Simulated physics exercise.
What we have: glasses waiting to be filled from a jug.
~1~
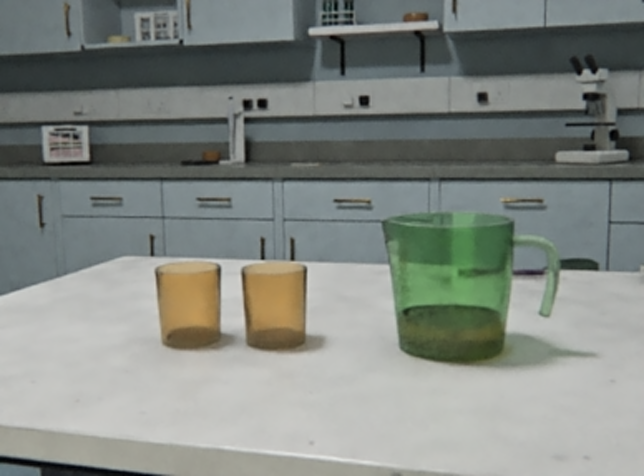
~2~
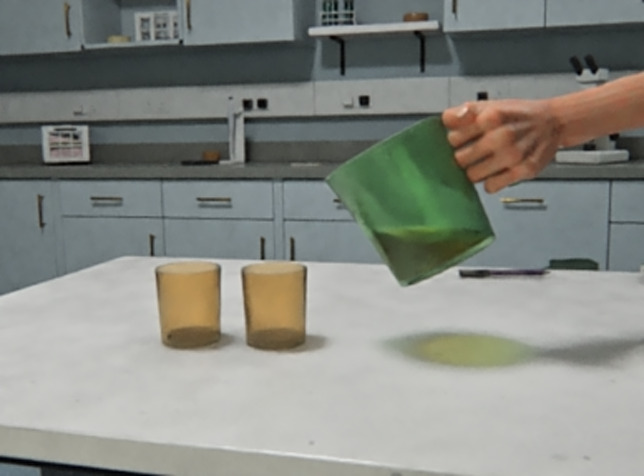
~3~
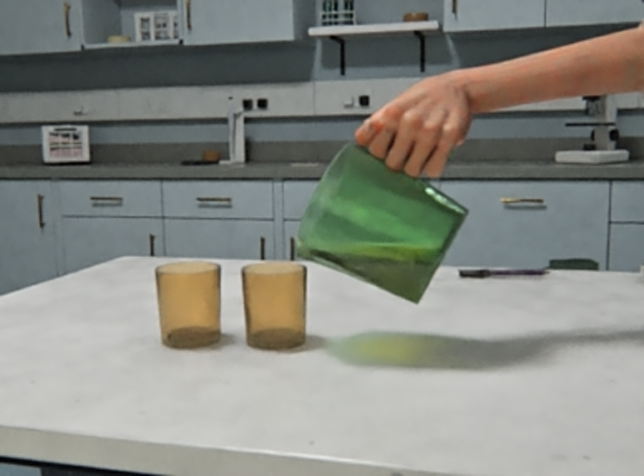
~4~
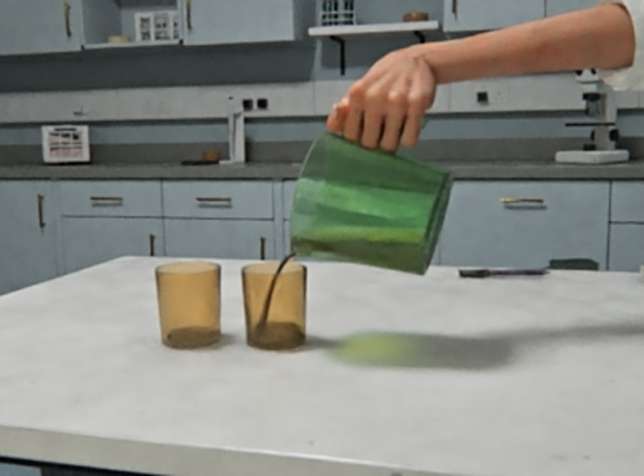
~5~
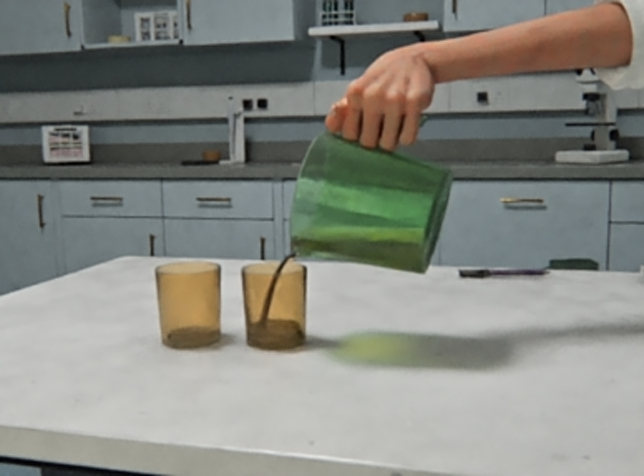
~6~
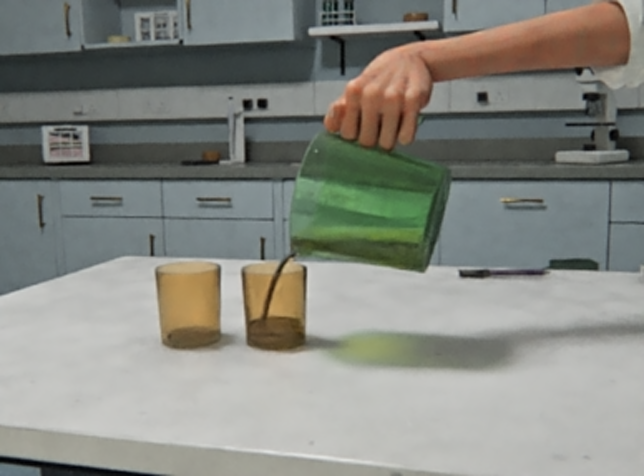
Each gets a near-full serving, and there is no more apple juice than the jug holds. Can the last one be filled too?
The apple juice runs short.
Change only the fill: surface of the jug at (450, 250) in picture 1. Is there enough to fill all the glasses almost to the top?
Verdict: Goes round.
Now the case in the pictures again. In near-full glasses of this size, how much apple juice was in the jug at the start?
Some 1.0 of them.
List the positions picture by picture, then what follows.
In the first frame, nothing is moving yet; jug (451, 280) about a quarter full; two glasses, the last at (190, 301).
In the second frame, the jug is picked up; jug (415, 201) tipped 30° with all of its load; the first is empty.
In the third frame, the jug leans over the first small glass; jug (381, 225) tipped 65° with all of its load; two glasses, the last at (190, 301).
In the fourth frame, the apple juice is flowing; jug (371, 206) tipped 75° with nearly all of its load; the first is nearly empty.
In the fifth frame, the apple juice is flowing; jug (370, 205) tipped 75° with nearly all of its load; two glasses, the last at (190, 301).
In the sixth frame, the apple juice is flowing; jug (370, 205) tipped 75° with nearly all of its load; the first is nearly empty.
Next, the first is about half full.
After that, the first is done and the jug has a little of its load.
Finally, the jug is empty with one filled and the next at a little of a serving.
